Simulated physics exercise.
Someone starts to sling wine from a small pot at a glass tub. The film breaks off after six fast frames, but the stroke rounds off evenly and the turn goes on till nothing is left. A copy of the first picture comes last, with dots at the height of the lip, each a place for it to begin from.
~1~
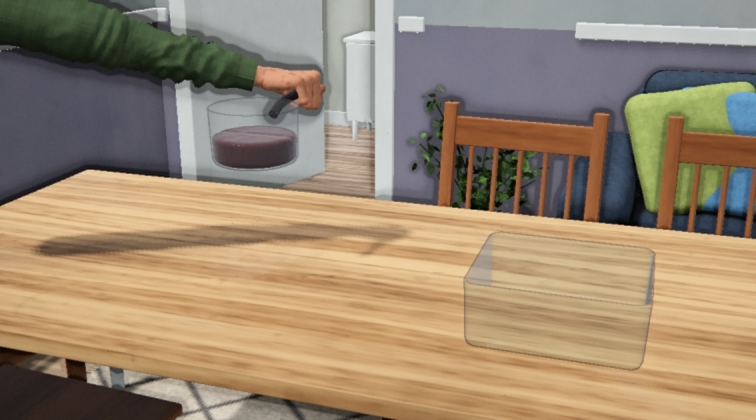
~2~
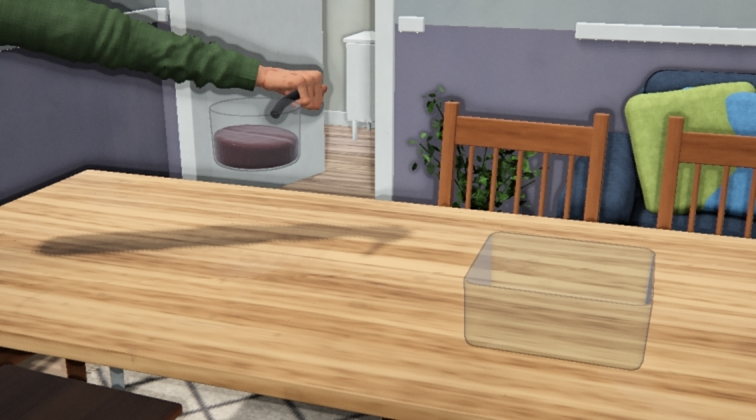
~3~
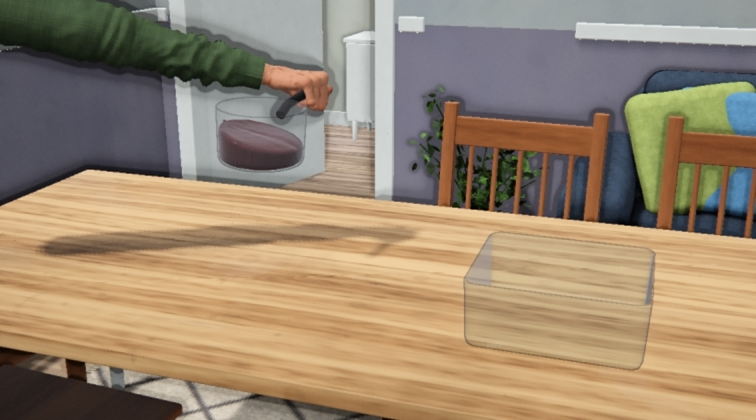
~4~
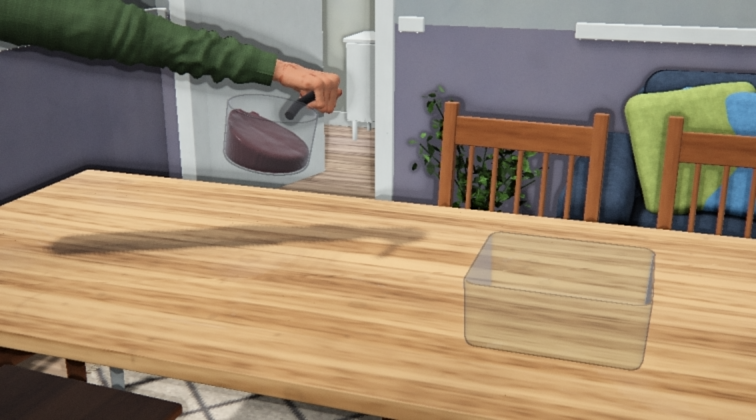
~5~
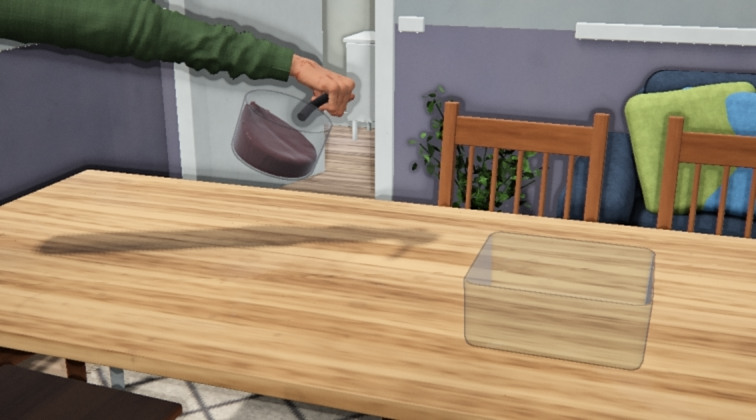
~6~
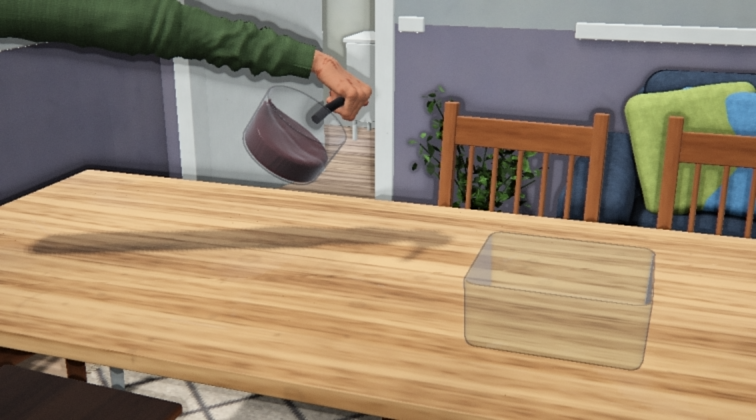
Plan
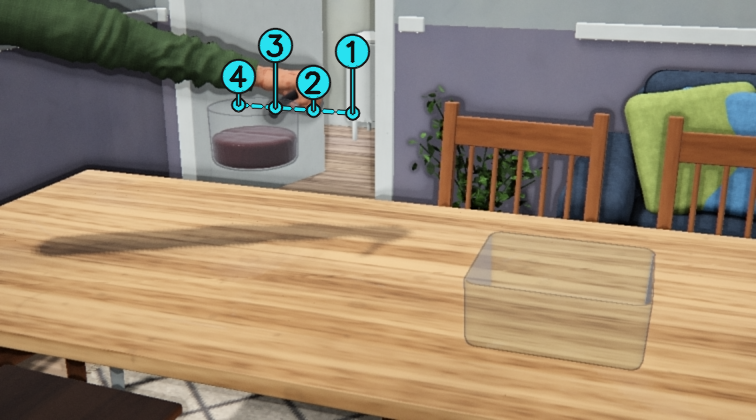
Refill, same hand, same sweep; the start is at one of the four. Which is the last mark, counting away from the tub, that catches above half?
Take 2.
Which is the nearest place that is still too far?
That would be 3.
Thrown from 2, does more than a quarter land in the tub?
Yes, clearly.
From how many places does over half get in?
Two of them.
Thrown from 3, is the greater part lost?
Yes.
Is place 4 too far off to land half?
Yes, that goes wrong.
On the marked copy, 1 at (352, 113); 2 at (313, 110); 3 at (275, 107); 4 at (238, 104).
If 1 is chosen, about 68 % lands in the tub, 7 % falls short and 25 % goes beside or beyond.
If 2 is chosen, about 63 % lands in the tub, 16 % falls short and 21 % goes beside or beyond.
If 3 is chosen, about 6 % lands in the tub, 90 % falls short and 3 % goes beside or beyond.
If 4 is chosen, about 0 % lands in the tub, 98 % falls short.
